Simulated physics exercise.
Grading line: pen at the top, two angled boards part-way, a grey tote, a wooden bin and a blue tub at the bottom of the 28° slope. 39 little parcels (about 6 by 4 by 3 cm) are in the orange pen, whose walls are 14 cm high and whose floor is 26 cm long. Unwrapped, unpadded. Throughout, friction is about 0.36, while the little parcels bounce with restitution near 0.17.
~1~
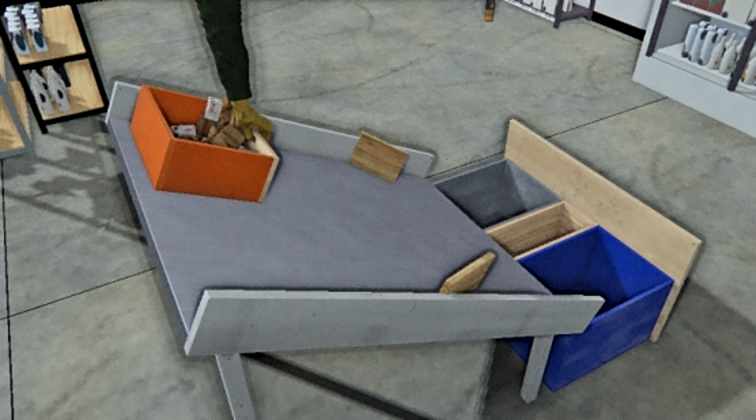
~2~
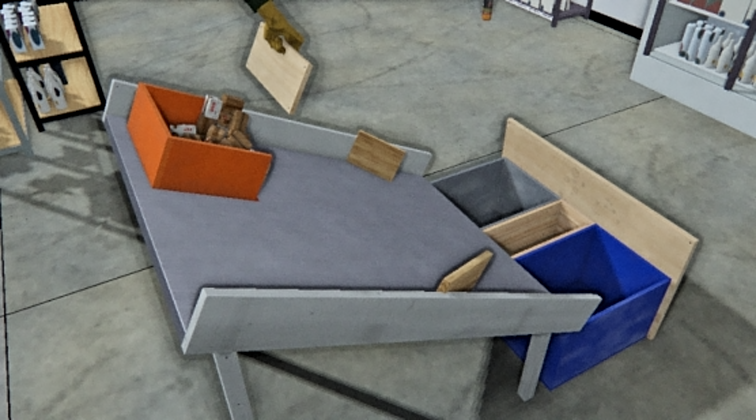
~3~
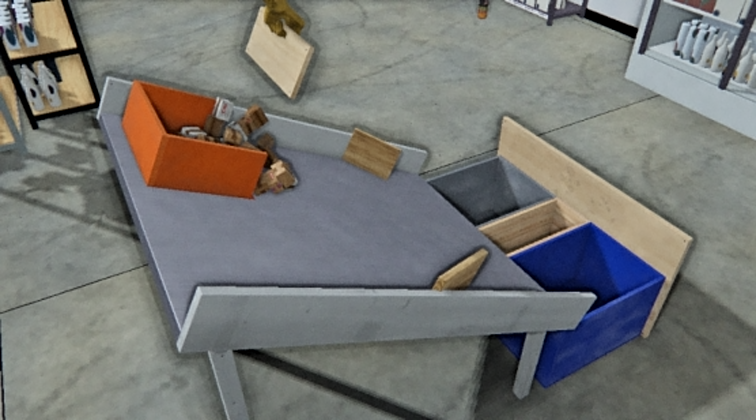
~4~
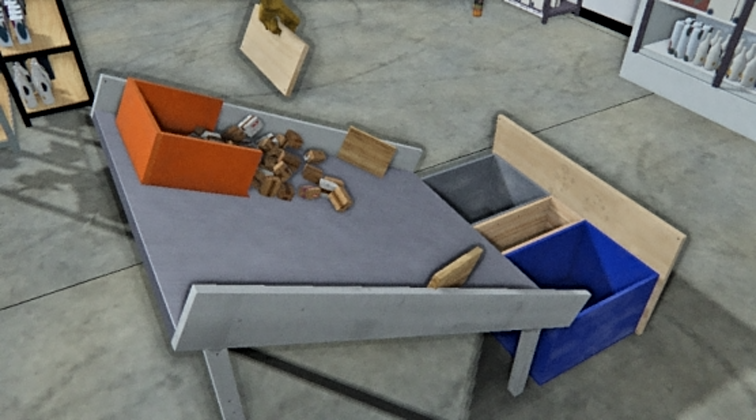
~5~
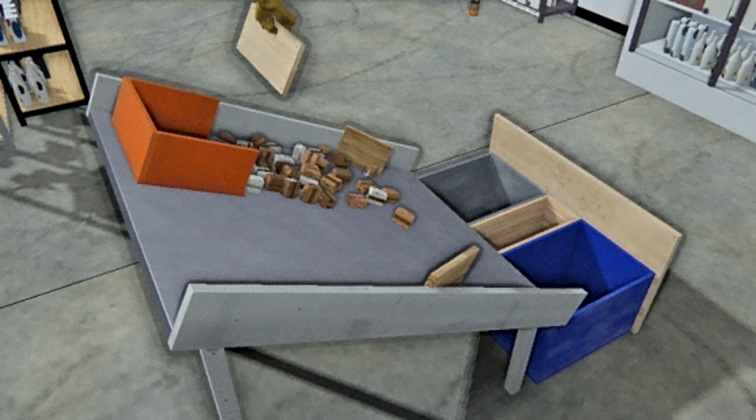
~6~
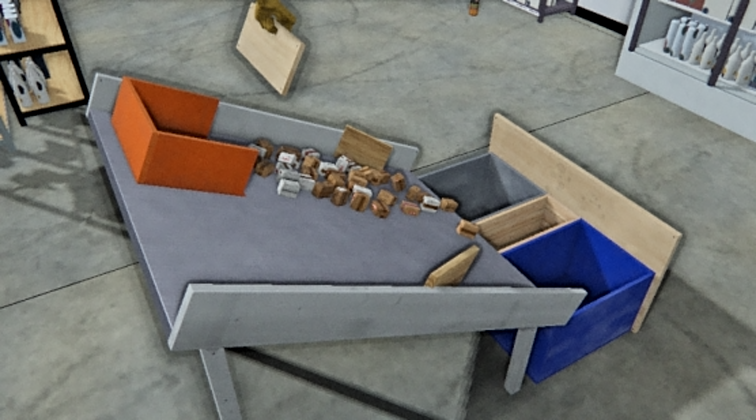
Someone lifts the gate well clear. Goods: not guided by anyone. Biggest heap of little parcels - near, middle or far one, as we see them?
Farthest.
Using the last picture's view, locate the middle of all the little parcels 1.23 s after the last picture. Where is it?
The centre sits near (497, 237).
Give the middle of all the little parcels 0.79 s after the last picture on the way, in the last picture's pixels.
Somewhere around pixel (496, 234) in the last view.
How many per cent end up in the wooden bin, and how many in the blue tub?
Approx. 20 % / 0 %.
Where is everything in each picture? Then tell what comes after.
In the first picture (places track the rim corner closest to us here; the camera pans a little), orange pen (176, 139); grey tote (471, 236); all still inside.
In the second picture, orange pen (173, 137).
In the third picture, orange pen (168, 135); 14 out, the lowest parcel at (285, 183).
In the fourth picture, orange pen (162, 133); 27 out, the lowest parcel at (315, 157).
In the fifth picture, orange pen (158, 132); 36 out, the lowest parcel at (371, 171).
In the sixth picture, orange pen (158, 132); grey tote (456, 229); 39 out, the lowest parcel at (448, 205).
Then, 0.20 s after the last picture, 2 in the grey tote, 1 in the wooden bin, 32 on the slope and 4 in the air.
Then, 0.44 s after the last picture, 15 in the grey tote, 4 in the wooden bin, 15 on the slope and 5 in the air.
Then, 0.79 s after the last picture, 29 in the grey tote, 6 in the wooden bin, 3 on the slope and 1 in the air.
Outcome (1.23 s after the last picture), 31 in the grey tote, 7 in the wooden bin and 1 on the slope.
